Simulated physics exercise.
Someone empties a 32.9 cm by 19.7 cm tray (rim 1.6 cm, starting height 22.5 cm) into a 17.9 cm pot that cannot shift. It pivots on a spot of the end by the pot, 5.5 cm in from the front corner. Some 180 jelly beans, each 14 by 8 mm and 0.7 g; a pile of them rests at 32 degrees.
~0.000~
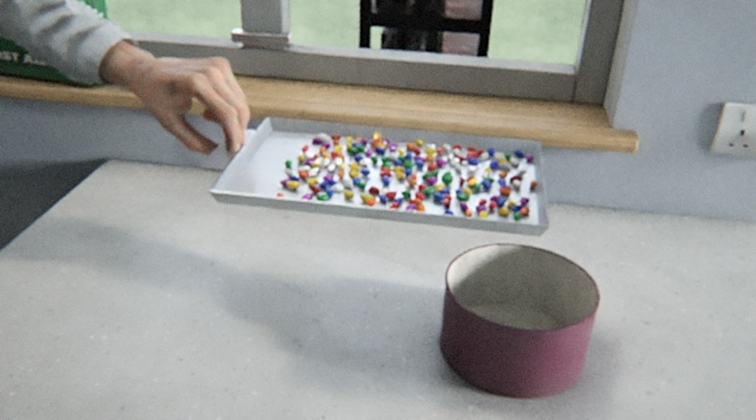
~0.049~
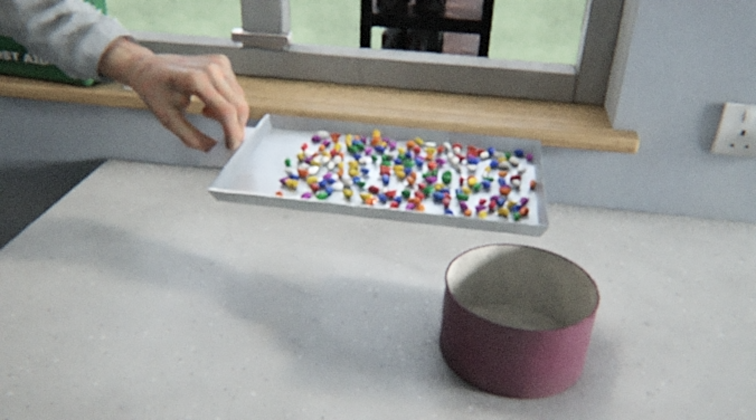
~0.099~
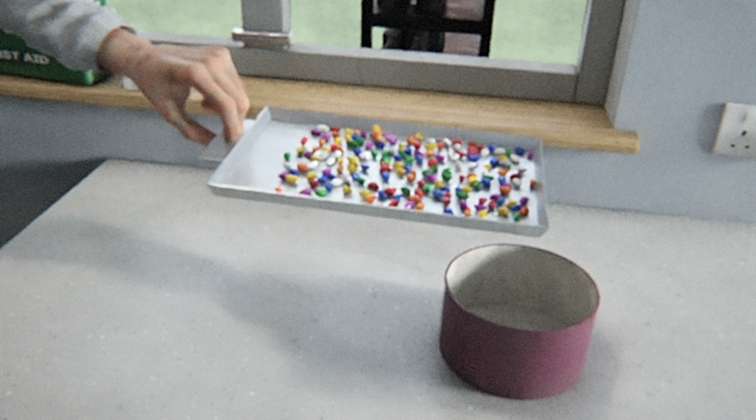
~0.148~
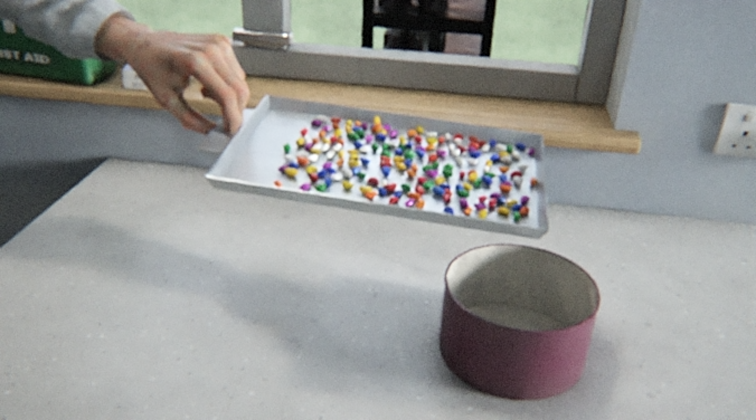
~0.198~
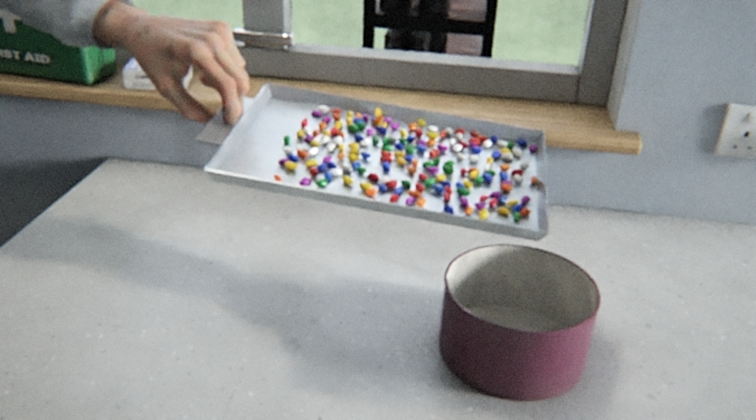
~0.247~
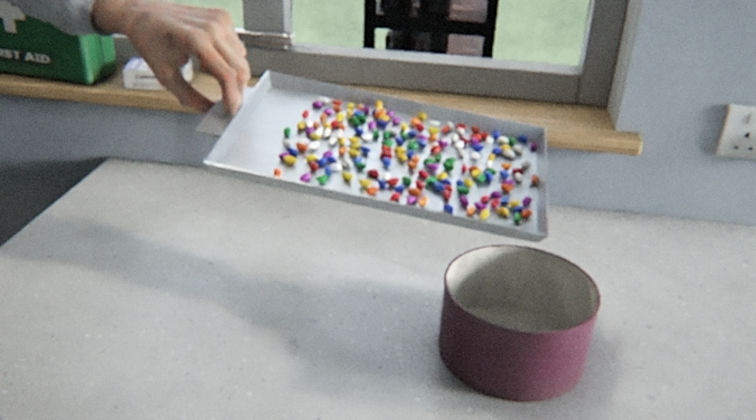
The video shows a hand at the left end of a pale tray of small multicoloured pieces above a grey countertop, near a dark pink pot, as that end gradually rises and the tray tilts slightly down toward the right.
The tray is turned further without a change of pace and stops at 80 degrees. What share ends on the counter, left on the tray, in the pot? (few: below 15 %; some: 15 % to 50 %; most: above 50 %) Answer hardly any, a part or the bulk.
Counter the bulk, tray hardly any, pot hardly any.
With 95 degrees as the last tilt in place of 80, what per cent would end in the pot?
It would be near 0 per cent.
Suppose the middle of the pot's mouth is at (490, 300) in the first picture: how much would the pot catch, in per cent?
Some 40 per cent.
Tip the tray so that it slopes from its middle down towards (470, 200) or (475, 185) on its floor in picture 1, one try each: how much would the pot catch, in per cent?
Some 40 and 70 per cent.
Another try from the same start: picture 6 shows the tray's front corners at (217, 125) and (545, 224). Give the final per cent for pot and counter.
Pot 60, counter 40.
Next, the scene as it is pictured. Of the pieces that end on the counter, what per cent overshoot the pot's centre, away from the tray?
Some 70 per cent.
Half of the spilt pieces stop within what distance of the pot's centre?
Some 18 cm.
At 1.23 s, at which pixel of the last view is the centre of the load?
Near (521, 236).
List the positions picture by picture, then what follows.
The first frame shows tray tilt 0 degrees, front corners at (217, 188) and (542, 222); middle of the pieces at (408, 172); pot at (522, 283).
The second frame shows tray tilt 1 degrees, front corners at (216, 186) and (542, 222); middle of the pieces at (407, 171).
The third frame shows tray tilt 2 degrees, front corners at (215, 181) and (542, 223); middle of the pieces at (407, 168).
The fourth frame shows tray tilt 5 degrees, front corners at (214, 174) and (542, 225), lowest corner right front; middle of the pieces at (408, 163).
The fifth frame shows tray tilt 8 degrees, front corners at (213, 167) and (542, 227), lowest corner right front; middle of the pieces at (409, 158).
The sixth frame shows tray tilt 10 degrees, front corners at (212, 160) and (542, 230), lowest corner right front; middle of the pieces at (411, 154); pot at (521, 285). The tray's pace is about 55 degrees a second.
After 0.84 s, tilt 43 degrees; the tray holds 100 %, the pot 0 %.
After 1.23 s, tilt 65 degrees; the tray holds 70 %, the pot 0 %.
After 1.71 s, tilt 80 degrees; the tray holds 0 %, the pot 5 %.
In the end, at 3.0 s, counter 95 %, tray 0 %, pot 5 %.
